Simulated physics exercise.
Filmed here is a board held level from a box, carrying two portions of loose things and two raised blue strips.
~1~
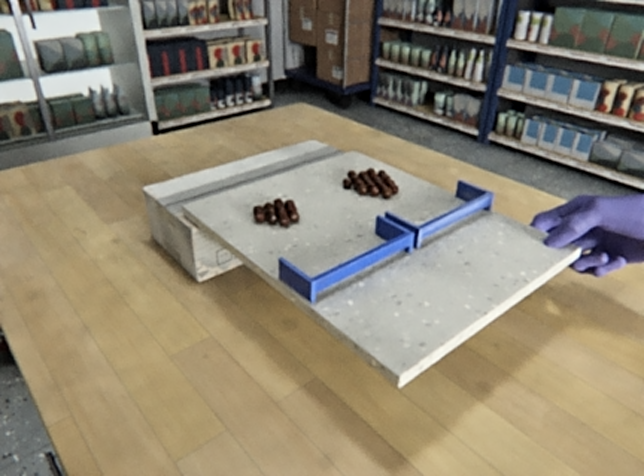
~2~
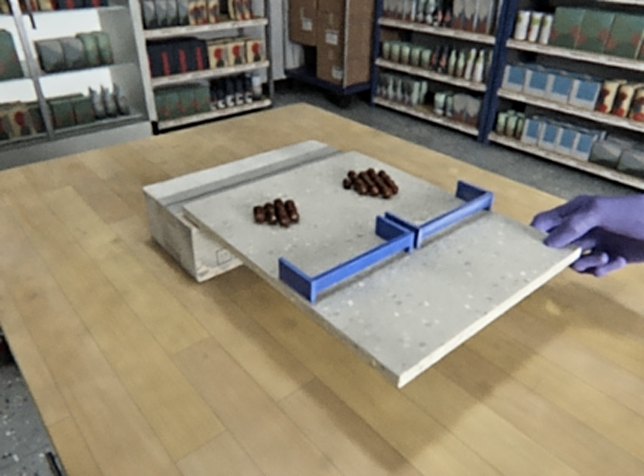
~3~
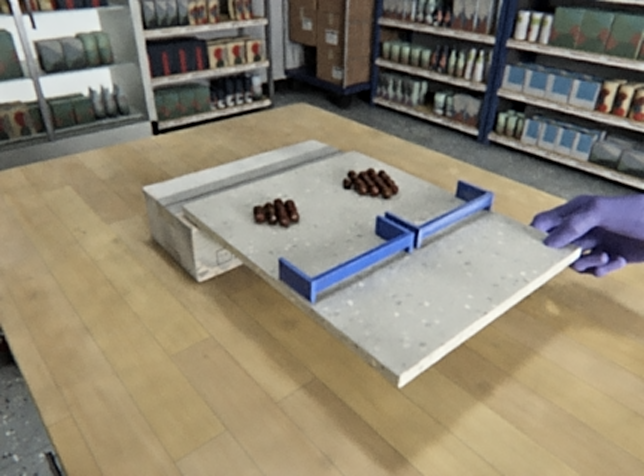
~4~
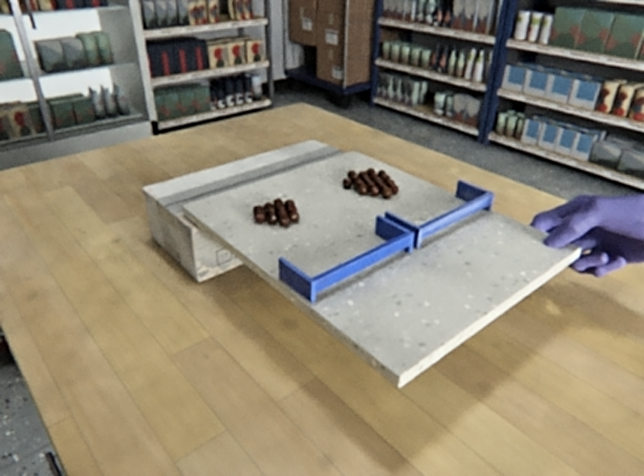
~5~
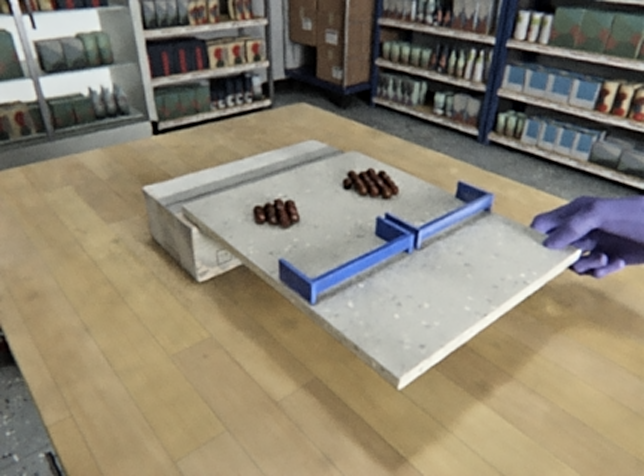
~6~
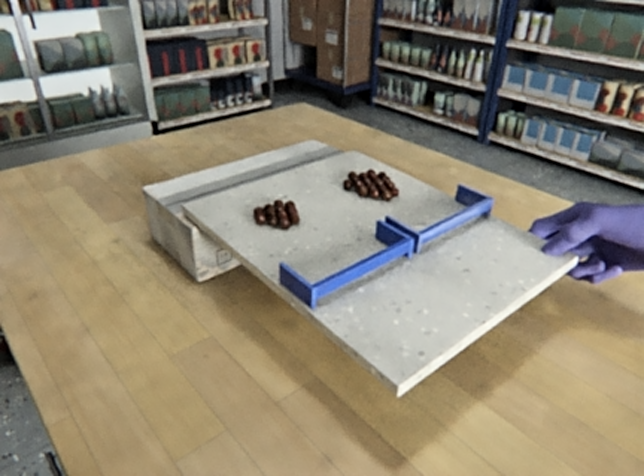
A purple-gloved hand on the right held a speckled board nearly still, then lowered its end very slightly, while two small piles of brown pieces stayed put behind two blue strips.
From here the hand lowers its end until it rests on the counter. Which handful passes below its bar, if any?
As I see it, watch the nearer handful stay trapped once it tips; watch the farther handful stay trapped once it tips.
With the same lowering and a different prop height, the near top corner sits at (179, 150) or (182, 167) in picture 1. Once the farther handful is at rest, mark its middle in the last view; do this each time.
The first gives (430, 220), the second gives (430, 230).
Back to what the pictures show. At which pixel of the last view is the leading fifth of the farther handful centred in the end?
Roughly (458, 247).
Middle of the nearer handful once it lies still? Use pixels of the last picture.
Its centre finishes near (355, 303).
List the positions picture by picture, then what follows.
In the first picture, held end of the board (399, 368), level; box (265, 200), about a quarter as high as the board is long; nearer handful (270, 213), a few chocolate balls; farther handful (367, 181), a few chocolate balls; nearer gate (364, 261), its slot lower than a piece; farther gate (457, 215), its slot lower than a piece.
In the second picture, held end of the board (399, 368), level; farther handful (367, 181).
In the third picture, held end of the board (399, 368), level; nearer handful (270, 213).
In the fourth picture, held end of the board (399, 368), level; farther handful (367, 181).
In the fifth picture, held end of the board (398, 370), level; nearer handful (270, 213).
In the sixth picture, held end of the board (397, 377), down by 2°; box (265, 200); nearer handful (271, 214), not moving; farther handful (367, 183), not moving; nearer gate (364, 267); farther gate (456, 220).
Then, 0.29 s later than the last frame, board sloping at 9°; nearer handful on its way down; farther handful on its way down.
Then, 0.61 s later than the last frame, board resting at 14°; nearer handful has reached its gate; farther handful has reached its gate.
Then, 0.98 s later than the last frame, board resting at 15°; nearer handful has reached its gate; farther handful has reached its gate.
When it is over, board resting at 15°; nearer handful gathered behind its gate; farther handful gathered behind its gate.
